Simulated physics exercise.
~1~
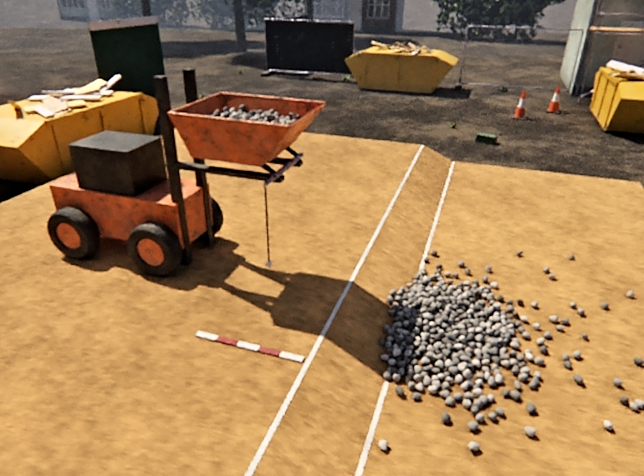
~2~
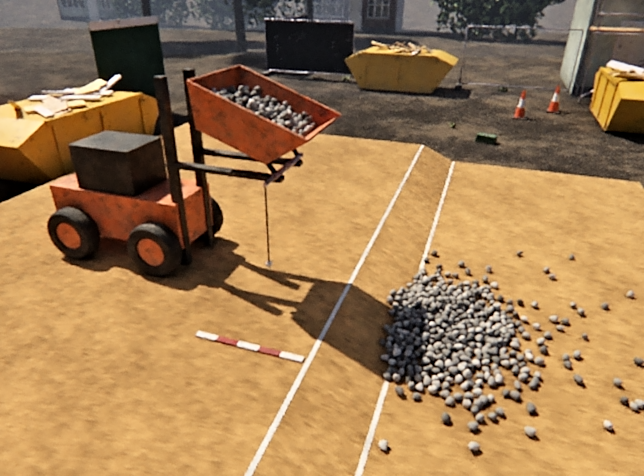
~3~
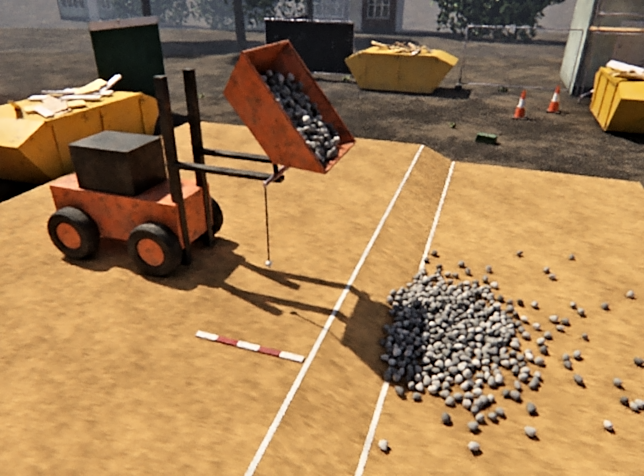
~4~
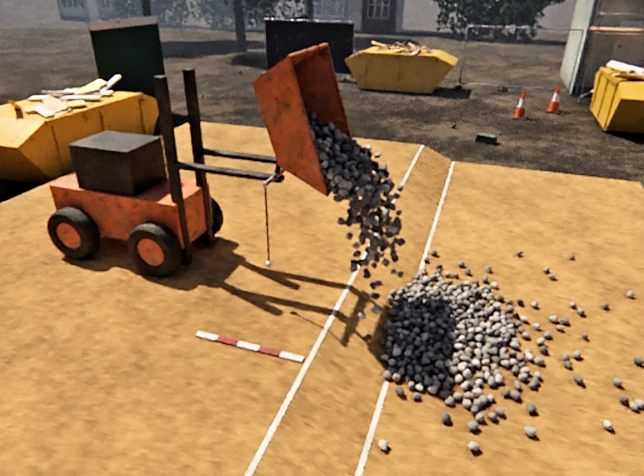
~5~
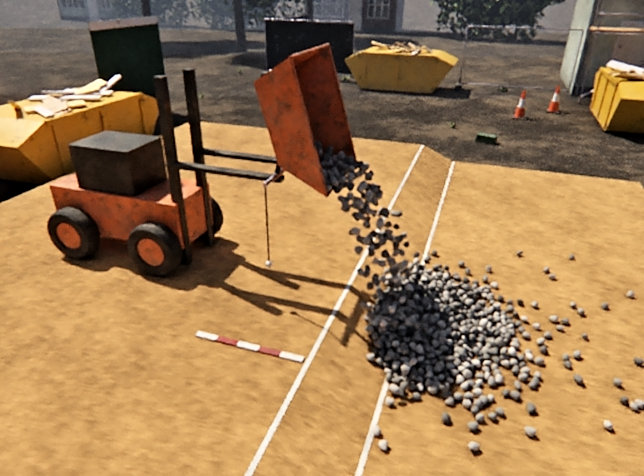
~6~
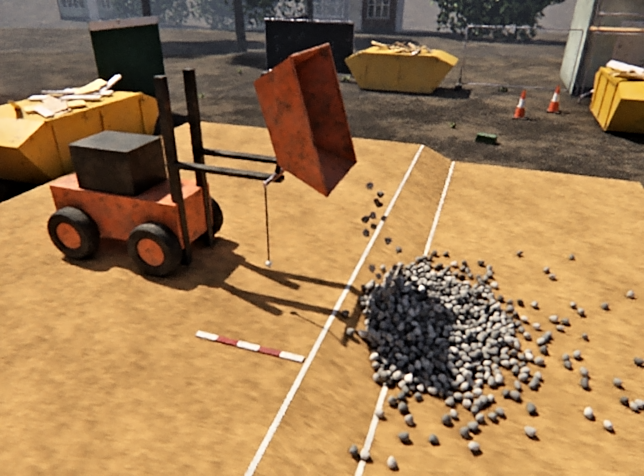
An orange forklift tips its raised skip and pours grey stones onto the pile below, emptying it.
